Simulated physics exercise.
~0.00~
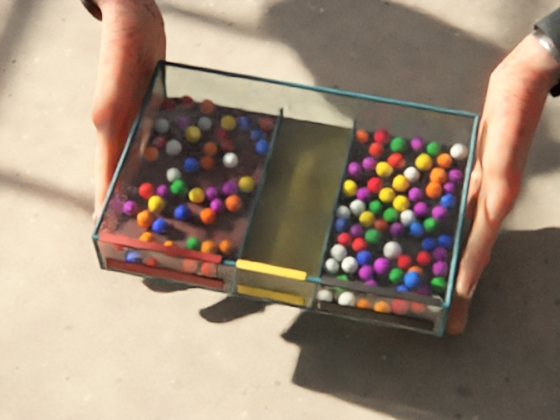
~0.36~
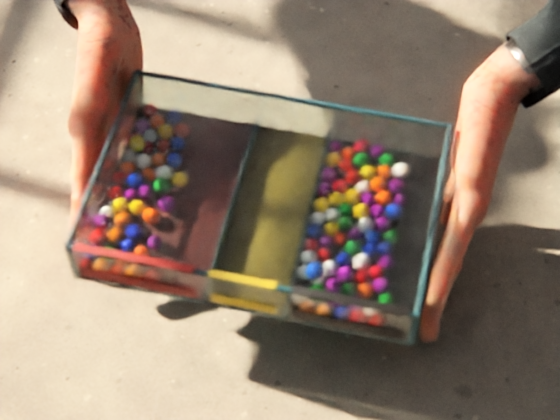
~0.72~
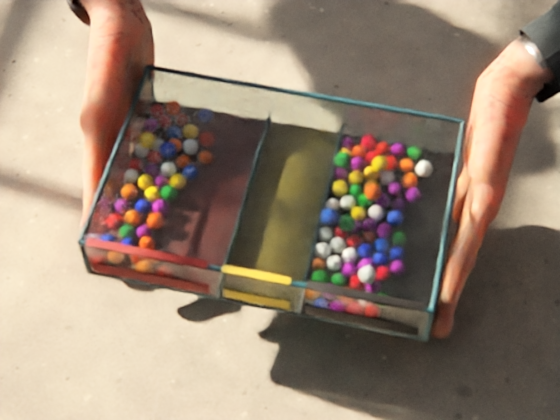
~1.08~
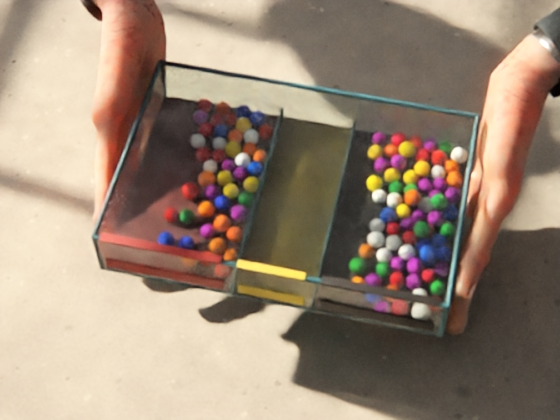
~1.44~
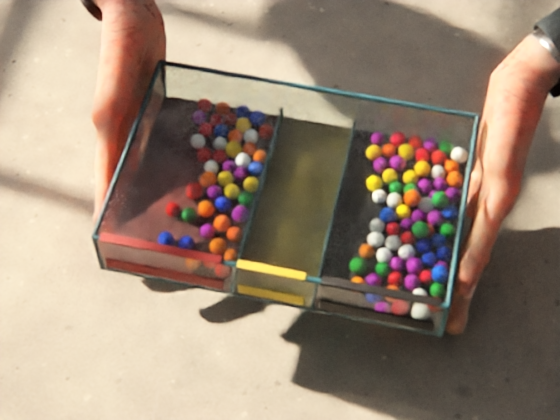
Two hands hold a shallow, clear-lidded box of multicoloured marbles above a sunlit grey floor, seen from above at a slant. Inside, a red section lies at left, a narrow yellow one in the middle and a wider black one at right, with marbles spread over the two outer sections. The hands shift the box left, and the marbles bunch toward the left of each section. The box then moves back right, and the marbles roll to the right sides. Finally it stays still, the yellow section empty, with more marbles in the black than the red.
